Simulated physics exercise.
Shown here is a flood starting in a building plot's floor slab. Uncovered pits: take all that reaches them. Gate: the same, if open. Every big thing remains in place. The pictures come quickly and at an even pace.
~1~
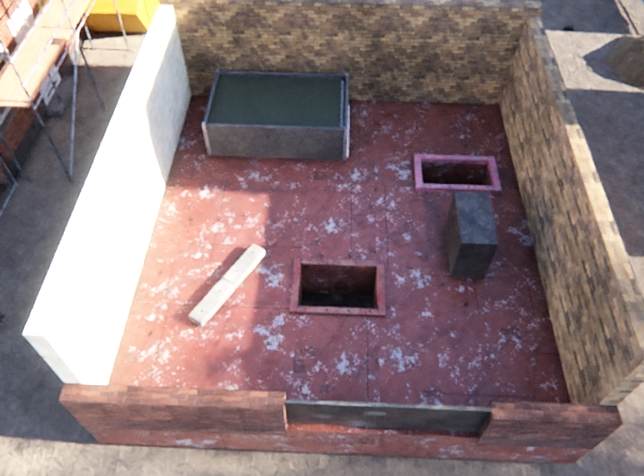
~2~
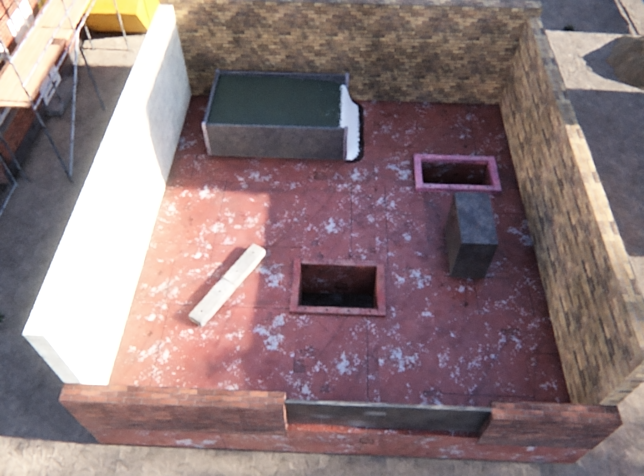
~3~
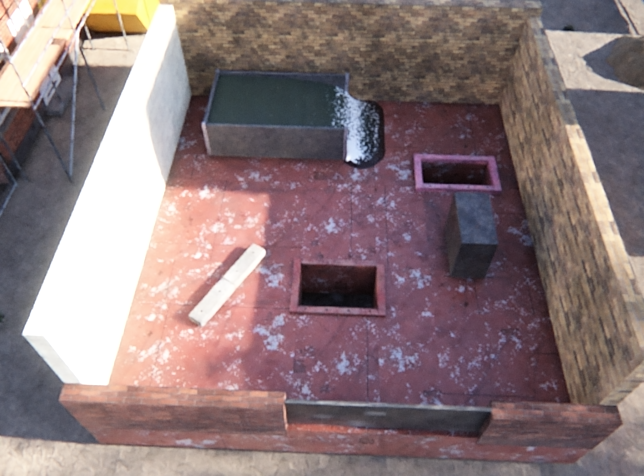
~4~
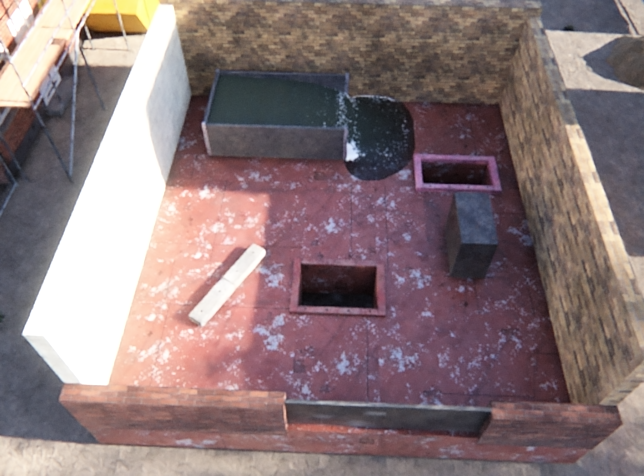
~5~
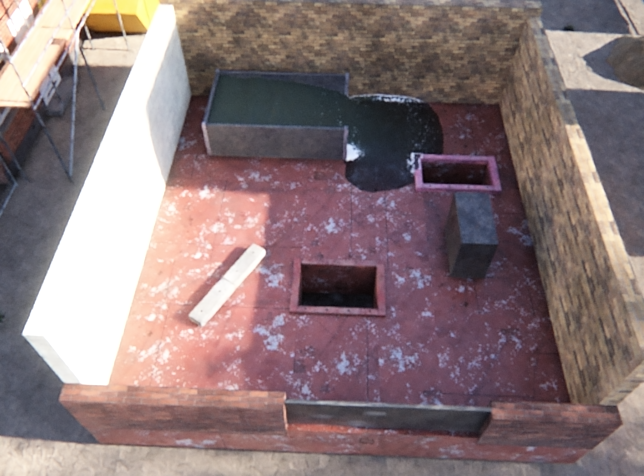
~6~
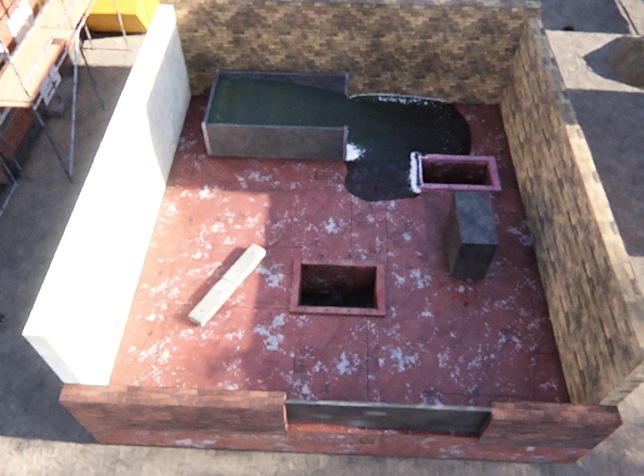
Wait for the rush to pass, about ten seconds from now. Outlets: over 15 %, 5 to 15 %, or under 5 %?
At the end, gate: Short of a twentieth. Red pit: Short of a twentieth. Pink pit: Upwards of fifteen per cent.
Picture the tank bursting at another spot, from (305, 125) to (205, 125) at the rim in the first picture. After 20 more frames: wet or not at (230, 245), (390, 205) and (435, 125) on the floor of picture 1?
Result, in sequence: Inundated; untouched by the flood; untouched by the flood.
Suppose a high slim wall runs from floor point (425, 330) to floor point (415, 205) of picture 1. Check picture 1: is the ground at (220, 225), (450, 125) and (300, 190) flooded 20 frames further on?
Result in the order given: Unaffected, drowned, unaffected.
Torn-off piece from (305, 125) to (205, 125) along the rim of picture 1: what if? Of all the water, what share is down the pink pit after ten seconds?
Pink takes 0 in a hundred.
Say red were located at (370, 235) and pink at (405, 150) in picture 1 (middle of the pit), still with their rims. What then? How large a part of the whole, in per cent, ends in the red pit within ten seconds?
The red pit receives 8 per cent.
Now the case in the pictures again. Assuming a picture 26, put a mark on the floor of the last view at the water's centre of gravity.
That comes out near (406, 155).
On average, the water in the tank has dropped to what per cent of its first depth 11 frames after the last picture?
Around 40 percent.
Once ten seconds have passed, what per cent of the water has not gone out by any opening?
I'd say around 74 per cent.
A moment on, water covers 20 % of the floor; the gate 0 %, the red pit 0 %, the pink pit 2 %.
Next, water covers 25 % of the floor; the gate 0 %, the red pit 0 %, the pink pit 5 %.
Then, water covers 45 % of the floor; the gate 0 %, the red pit 0 %, the pink pit 15 %.
Later, water covers 60 % of the floor; the gate 0 %, the red pit 0 %, the pink pit 23 %.
In the end, water covers 85 % of the floor; the gate 0 %, the red pit 2 %, the pink pit 24 %.
